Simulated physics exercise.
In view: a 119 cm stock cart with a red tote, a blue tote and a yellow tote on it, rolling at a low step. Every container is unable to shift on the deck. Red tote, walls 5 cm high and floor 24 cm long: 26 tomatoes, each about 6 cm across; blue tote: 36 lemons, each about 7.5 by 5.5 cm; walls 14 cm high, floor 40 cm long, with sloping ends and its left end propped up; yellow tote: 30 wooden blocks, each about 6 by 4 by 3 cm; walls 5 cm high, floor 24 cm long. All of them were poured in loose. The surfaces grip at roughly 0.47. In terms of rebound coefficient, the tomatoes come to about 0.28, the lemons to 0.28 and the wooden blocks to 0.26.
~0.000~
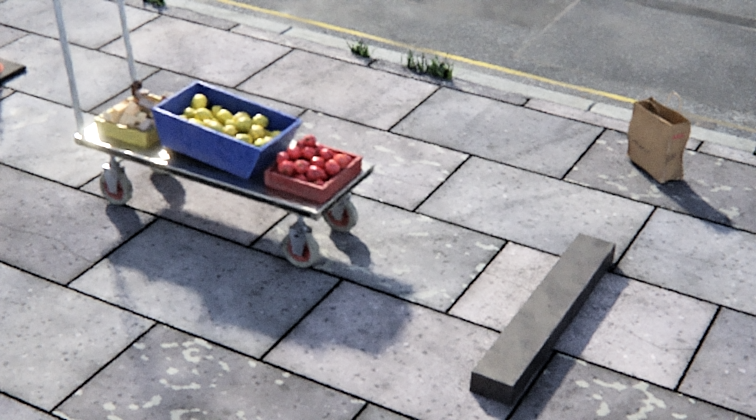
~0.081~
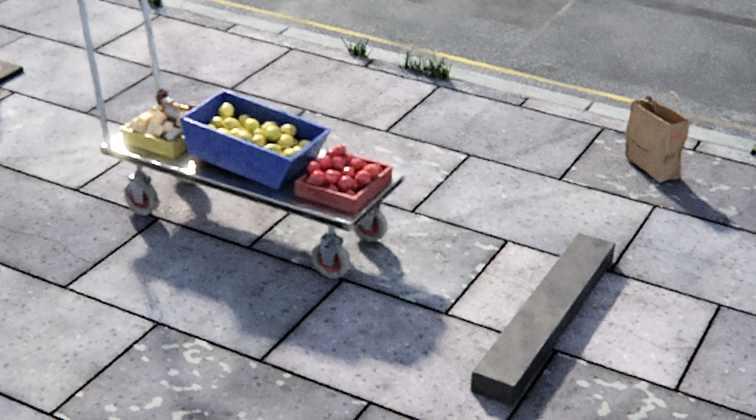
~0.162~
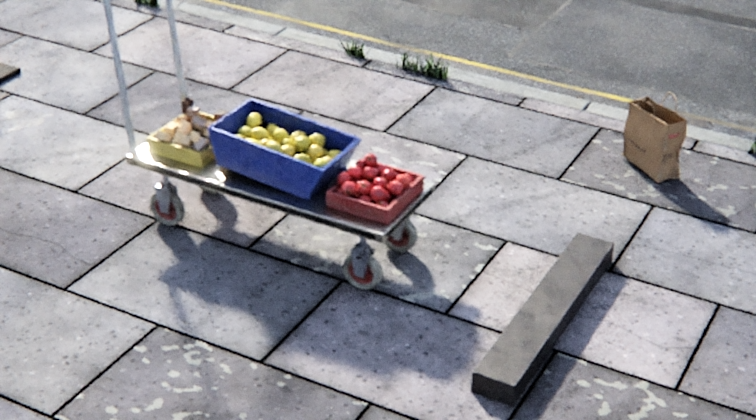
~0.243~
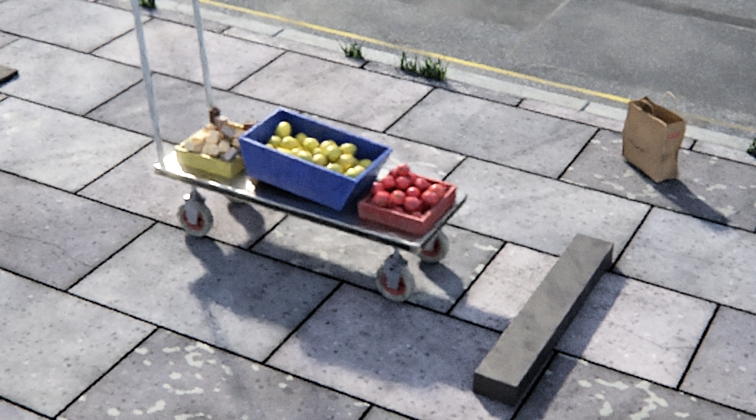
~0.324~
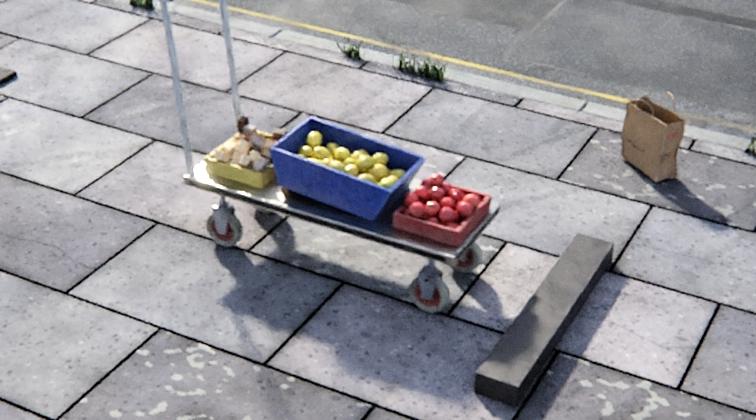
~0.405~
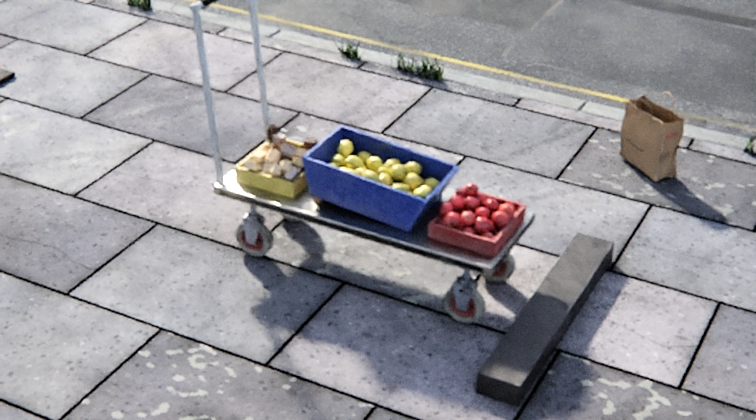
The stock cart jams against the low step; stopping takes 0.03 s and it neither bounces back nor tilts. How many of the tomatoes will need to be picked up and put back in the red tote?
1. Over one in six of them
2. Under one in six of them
Over one in six of them.
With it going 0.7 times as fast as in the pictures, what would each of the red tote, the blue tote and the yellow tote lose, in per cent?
In that case the red tote sheds 10 per cent, the blue tote 0 per cent and the yellow tote 10 per cent.
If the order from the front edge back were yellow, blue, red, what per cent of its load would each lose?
With that order the red tote sheds 30 per cent of its load, the blue tote 0 per cent, and the yellow tote 30 per cent.
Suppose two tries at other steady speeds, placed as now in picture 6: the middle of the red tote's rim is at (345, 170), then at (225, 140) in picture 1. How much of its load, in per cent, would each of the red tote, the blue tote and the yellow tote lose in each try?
Red tote: 30 / 40 percent; blue tote: 0 / 10 percent; yellow tote: 20 / 40 percent.
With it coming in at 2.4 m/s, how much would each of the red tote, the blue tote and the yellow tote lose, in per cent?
Red tote 40 %, blue tote 10 %, yellow tote 40 %.
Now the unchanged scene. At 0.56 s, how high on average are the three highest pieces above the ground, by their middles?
I'd guess about 50 cm.
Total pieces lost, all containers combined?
It comes to some 16 pieces.
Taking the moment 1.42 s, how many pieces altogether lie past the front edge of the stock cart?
Around 8.
After 0.46 s, impact.
After 0.56 s, 2 of 26 out of the red tote, 0 of 36 out of the blue tote and 2 of 30 out of the yellow tote.
After 0.68 s, 7 of 26 out of the red tote, 0 of 36 out of the blue tote and 8 of 30 out of the yellow tote.
After 0.92 s, 8 of 26 out of the red tote, 0 of 36 out of the blue tote and 8 of 30 out of the yellow tote.
Final count (at 1.42 s), 8 of 26 out of the red tote, 0 of 36 out of the blue tote and 8 of 30 out of the yellow tote. Asked share, 8 of 26, 31 per cent.
